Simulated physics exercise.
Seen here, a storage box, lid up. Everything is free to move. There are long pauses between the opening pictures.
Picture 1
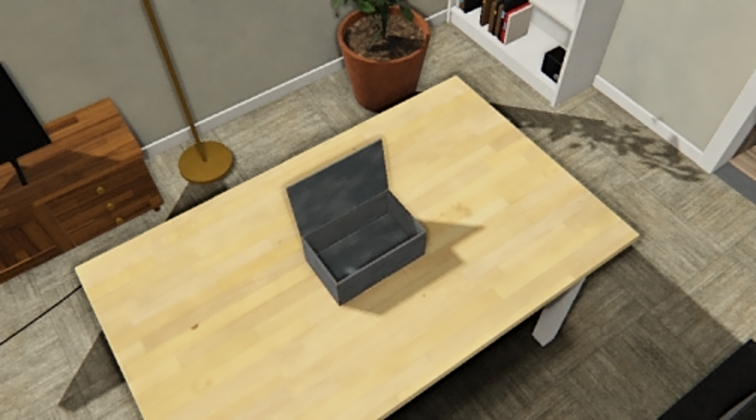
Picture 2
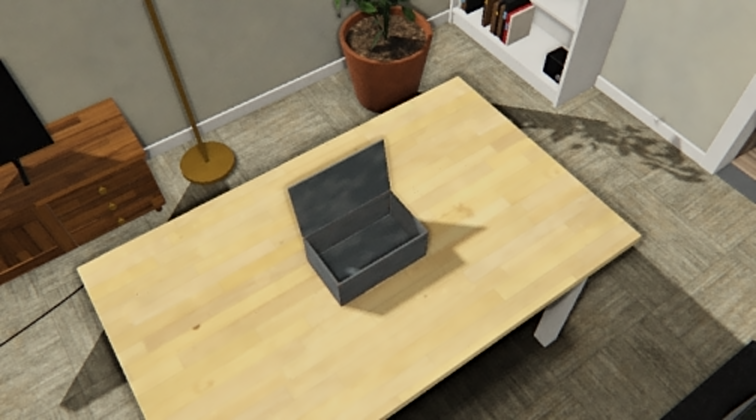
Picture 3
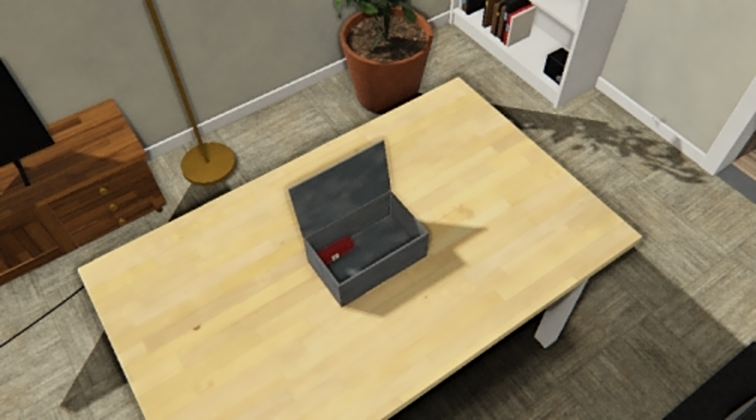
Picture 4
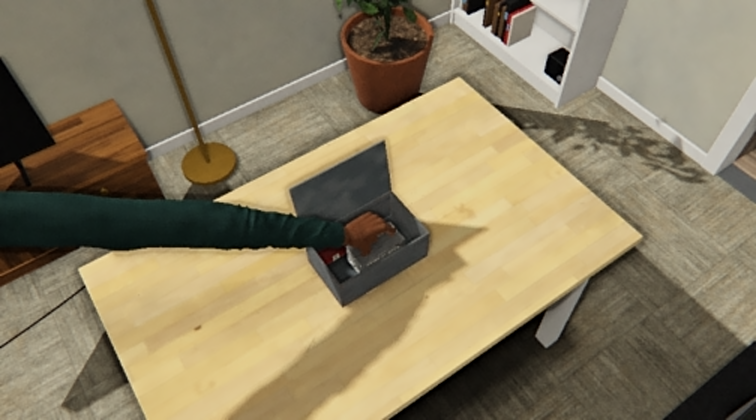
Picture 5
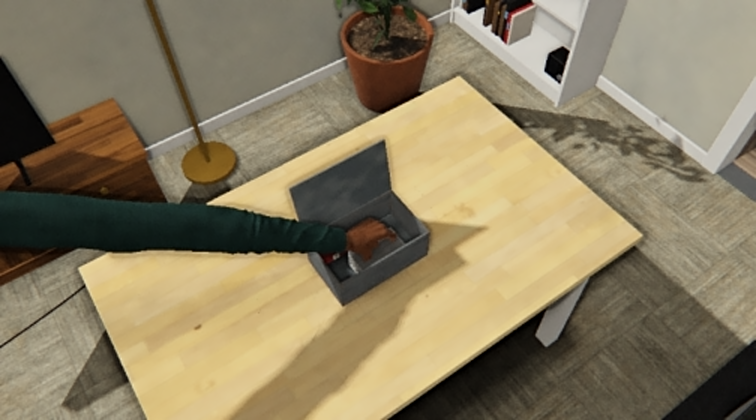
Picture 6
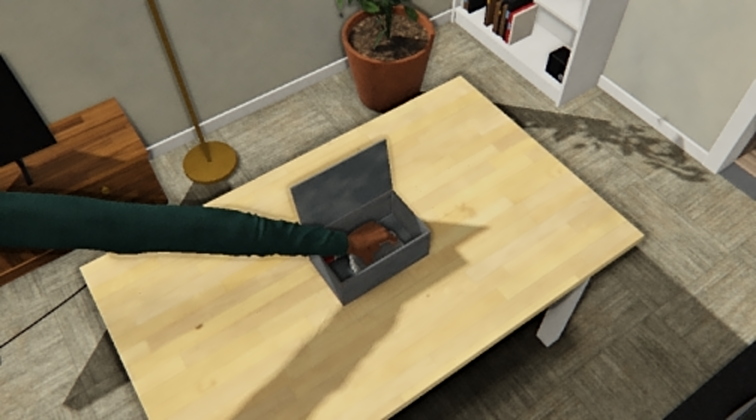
An arm in a dark green sleeve reaches from the left over a pale wooden table, seen from above in a room with a potted plant and a white bookshelf. An open dark grey box sits on the table, empty at first, then with a small red item inside at its left. The hand lowers a greyish item into the box and keeps hold, barely shifting.
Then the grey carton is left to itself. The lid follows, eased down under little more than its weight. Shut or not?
As it turns out, it sits on the rim.
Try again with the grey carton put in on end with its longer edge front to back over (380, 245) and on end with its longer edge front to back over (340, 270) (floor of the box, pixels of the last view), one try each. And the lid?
First try: It is held up; second try: It is held up.
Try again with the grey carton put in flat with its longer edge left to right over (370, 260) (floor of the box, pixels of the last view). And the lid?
Then it sits on the rim.
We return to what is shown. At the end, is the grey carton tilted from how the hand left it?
The grey carton keeps its pose.
Then, 1.40 s after the last picture, lid 72° above the rim.
Then, 1.90 s after the last picture, lid 28° above the rim.
At rest, lid shut; both in place. Seen from the same camera at the end, grey carton near (378, 258).
